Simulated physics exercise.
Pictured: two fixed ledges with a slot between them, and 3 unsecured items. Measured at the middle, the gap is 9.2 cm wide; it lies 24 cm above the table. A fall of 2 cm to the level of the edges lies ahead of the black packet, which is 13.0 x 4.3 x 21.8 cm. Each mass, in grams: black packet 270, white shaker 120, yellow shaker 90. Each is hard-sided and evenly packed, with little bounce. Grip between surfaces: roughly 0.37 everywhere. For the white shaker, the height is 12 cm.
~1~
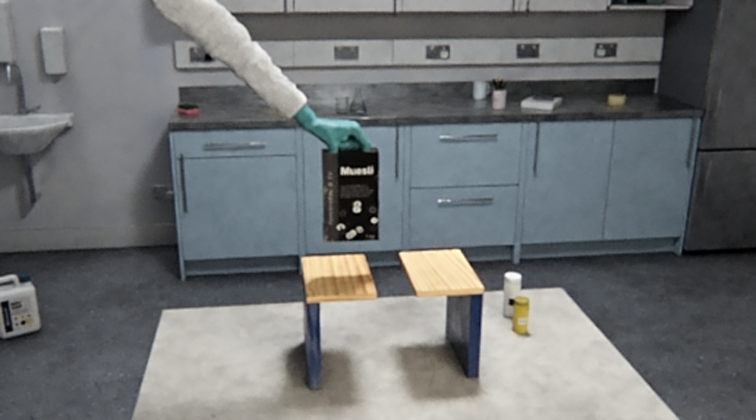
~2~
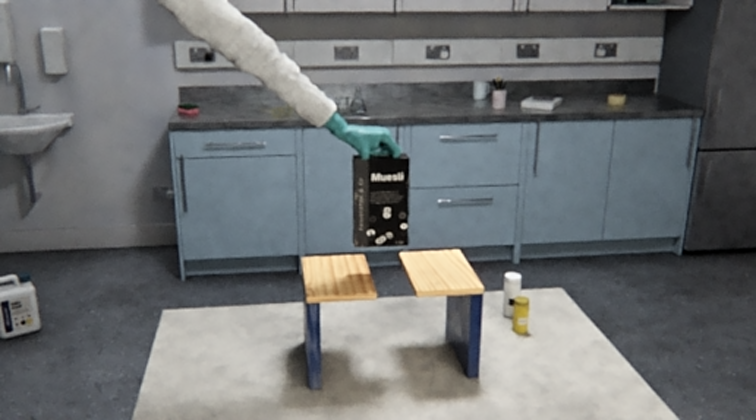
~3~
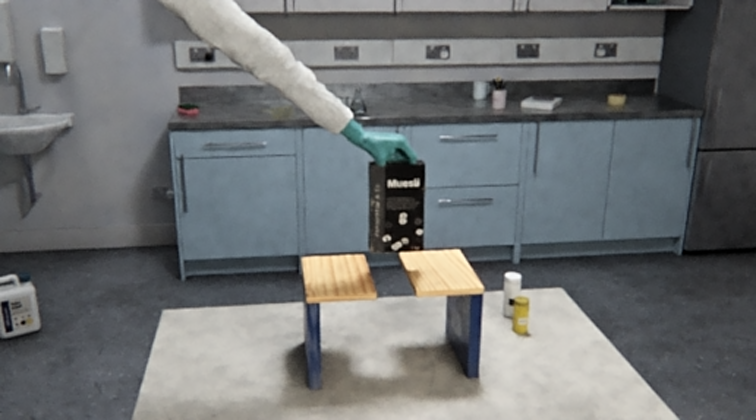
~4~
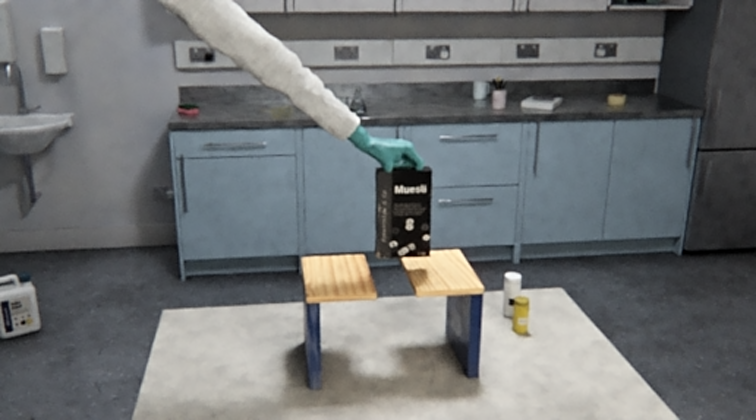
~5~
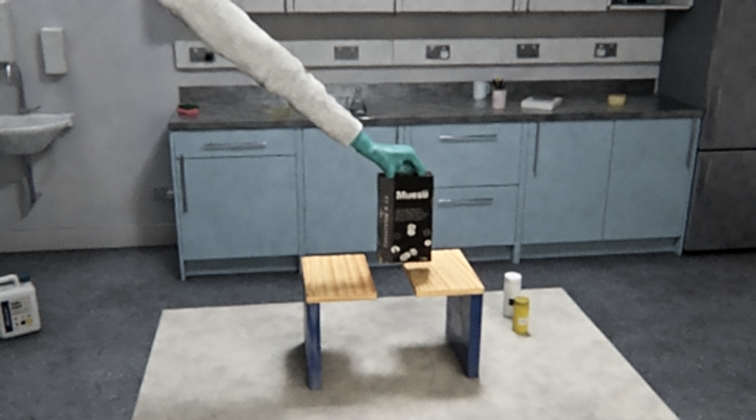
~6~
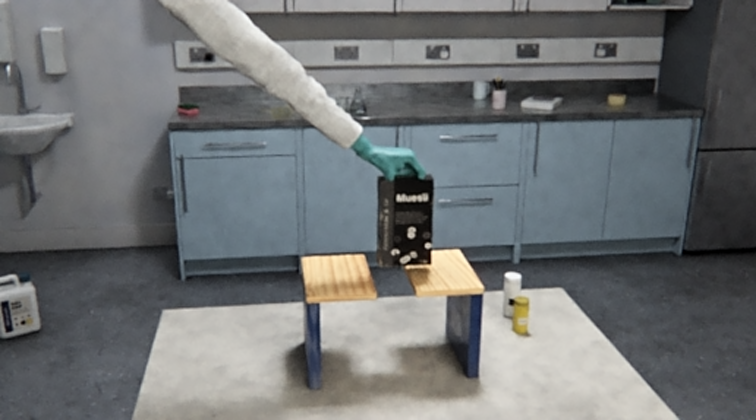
To begin with, a teal-gloved hand on a white-sleeved arm holds a black muesli packet above two small wooden-topped stands. The arm carries the packet to the right and lowers it slightly, slowing until it hovers almost still over the gap, while the white and yellow shakers stay put.
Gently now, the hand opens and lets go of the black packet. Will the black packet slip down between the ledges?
No, it stays resting on them.
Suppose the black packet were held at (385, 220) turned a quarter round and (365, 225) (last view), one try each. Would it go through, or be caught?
First try: It drops through; second try: It is caught.
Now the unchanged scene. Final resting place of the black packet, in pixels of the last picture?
(356, 248).
Then, 0.30 s after the last picture, black packet leaning 5° near (401, 230).
Then, 0.50 s after the last picture, black packet leaning 40° near (377, 241).
Then, 0.60 s after the last picture, black packet on its side near (367, 247).
At rest, tipped over on the stand or table, black packet; the other 2 in place, give or take 4 cm. Seen from the same camera at the end, black packet near (356, 248). The packet lodges.
